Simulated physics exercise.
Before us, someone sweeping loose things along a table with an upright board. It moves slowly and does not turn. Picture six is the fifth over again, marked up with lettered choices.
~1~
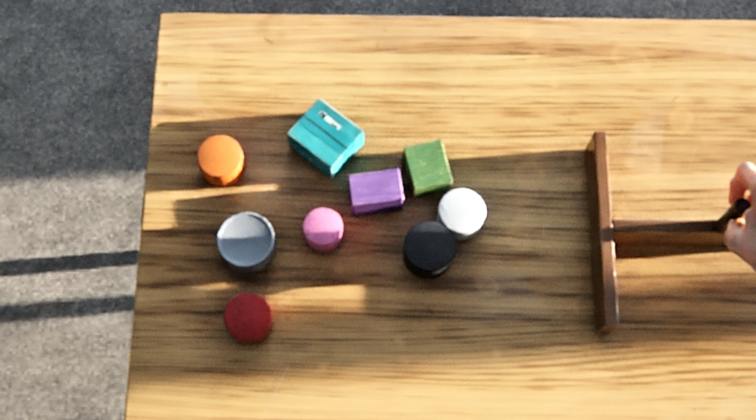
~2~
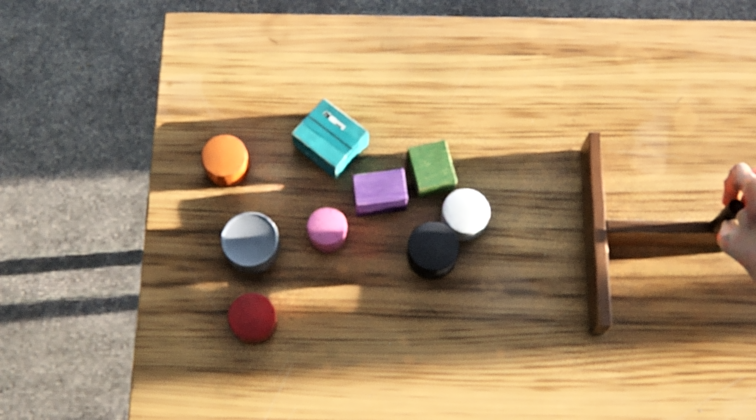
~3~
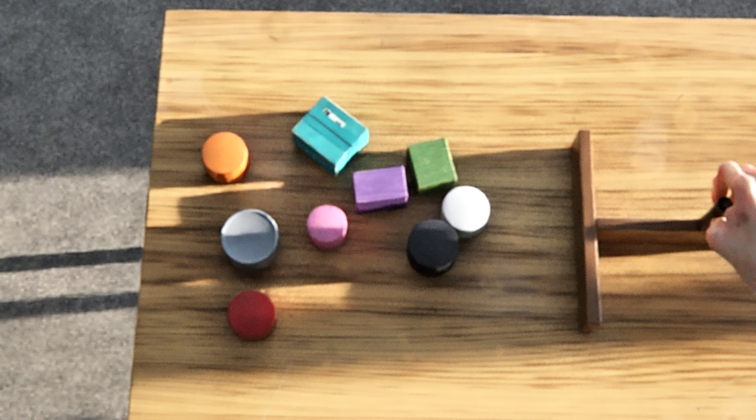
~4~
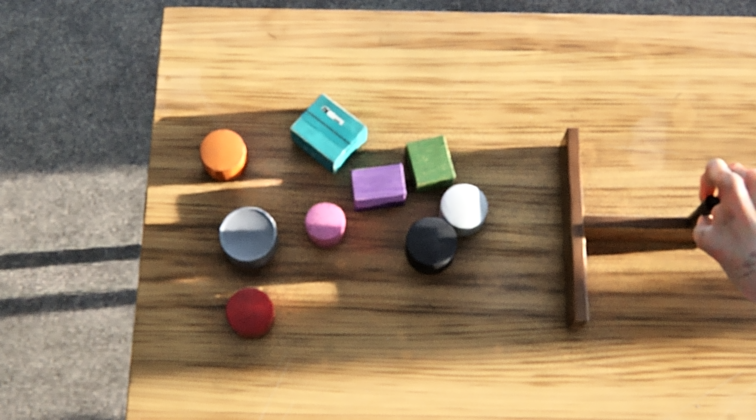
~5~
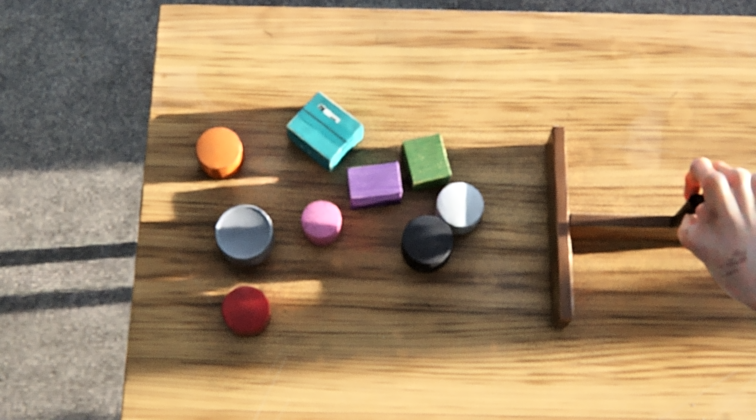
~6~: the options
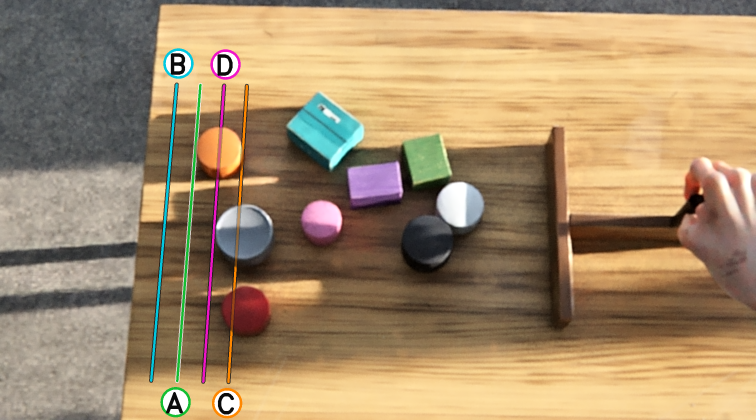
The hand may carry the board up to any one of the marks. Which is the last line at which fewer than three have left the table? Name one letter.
As far as mark D.
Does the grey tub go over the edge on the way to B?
Yes.
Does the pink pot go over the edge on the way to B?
Yes.
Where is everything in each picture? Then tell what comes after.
In the first frame, white tin (461, 215); black tin (429, 250); orange tin (221, 161).
In the second frame, board (600, 226); red pot (253, 319).
In the third frame, board (590, 223); pink pot (327, 229).
In the fourth frame, board (577, 221); green block (430, 164).
In the fifth frame, board (563, 219); white tin (460, 209); black tin (427, 244); orange tin (220, 153).
On the marked copy, A at (189, 226); B at (165, 226); C at (238, 227); D at (214, 227).
Taking D. A third of the way, board (438, 217); green block (409, 158); black tin (404, 250).
Two thirds of the way, board (313, 214); orange tin (206, 148); grey tub (206, 246).
When it is over, board (214, 213); grey tub (134, 273); purple block (145, 180); none fallen.
As for the rest, A drops four; B drops four; C is within the limit but short.
